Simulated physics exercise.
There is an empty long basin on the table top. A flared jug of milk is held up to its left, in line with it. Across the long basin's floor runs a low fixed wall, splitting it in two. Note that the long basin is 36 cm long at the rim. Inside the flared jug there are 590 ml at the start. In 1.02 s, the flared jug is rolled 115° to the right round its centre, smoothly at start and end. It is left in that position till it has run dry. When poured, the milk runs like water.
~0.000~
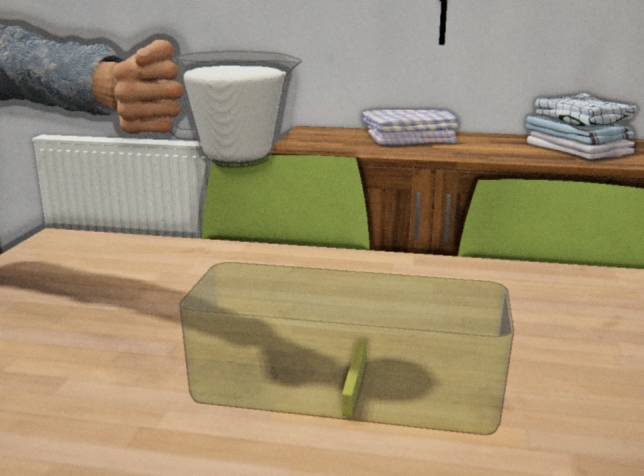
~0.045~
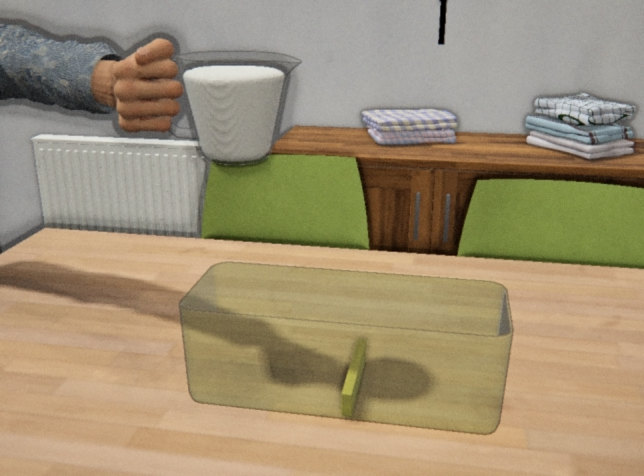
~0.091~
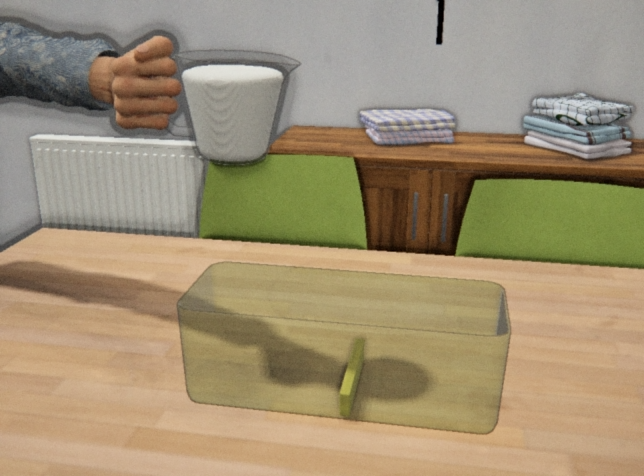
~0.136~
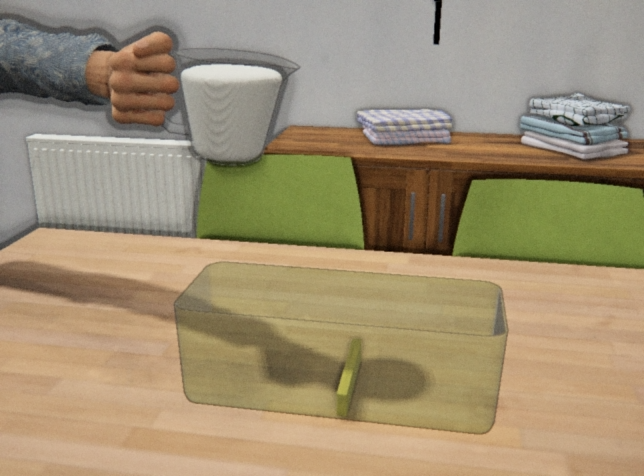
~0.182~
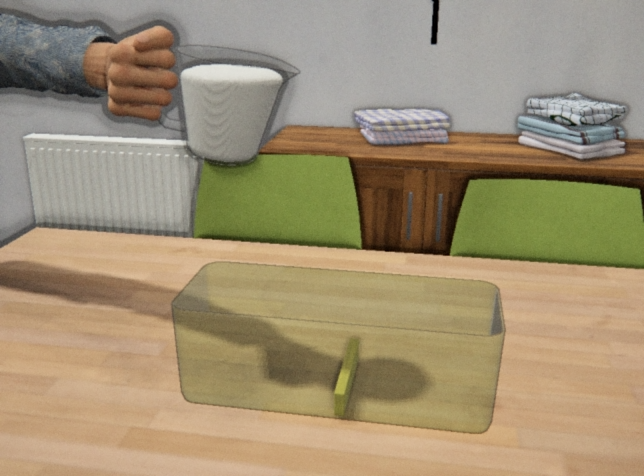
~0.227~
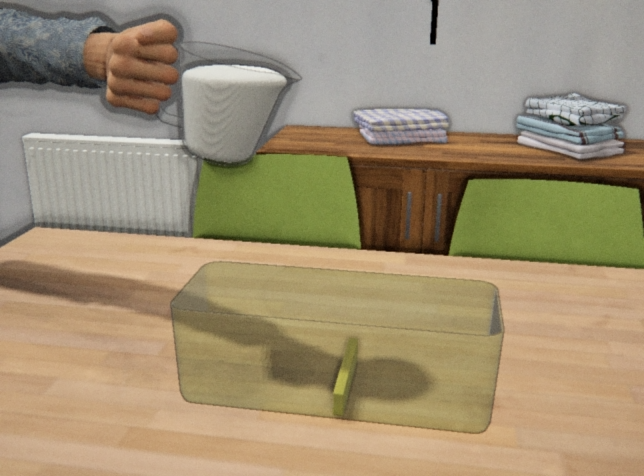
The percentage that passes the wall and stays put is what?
It is about 63 per cent.
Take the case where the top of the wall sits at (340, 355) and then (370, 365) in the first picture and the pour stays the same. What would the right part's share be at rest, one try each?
Respectively 80 and 40 %.
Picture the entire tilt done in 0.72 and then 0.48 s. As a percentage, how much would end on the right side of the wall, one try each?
Try 1: 50 %; try 2: 40 %.
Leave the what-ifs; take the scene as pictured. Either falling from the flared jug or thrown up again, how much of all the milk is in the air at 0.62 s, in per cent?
Roughly 32 percent.
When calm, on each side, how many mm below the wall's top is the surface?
For the left, around 22 mm; for the right, around 12 mm.
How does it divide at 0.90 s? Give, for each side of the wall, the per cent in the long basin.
Lab note: Left near 16 %, right near 58.
After 0.62 s the tilt is 76° and 59 per cent is still to pour, 0 is left of the wall and 8 right of it.
After 0.90 s the tilt is 111° and 5 per cent is still to pour, 16 is left of the wall and 58 right of it.
After 1.20 s the tilt is 115° and 0 per cent is still to pour, 31 is left of the wall and 66 right of it.
After 1.52 s the tilt is 115° and 0 per cent is still to pour, 34 is left of the wall and 63 right of it.
In the end 34 per cent lies left of the wall, 63 right of it and 2 outside.
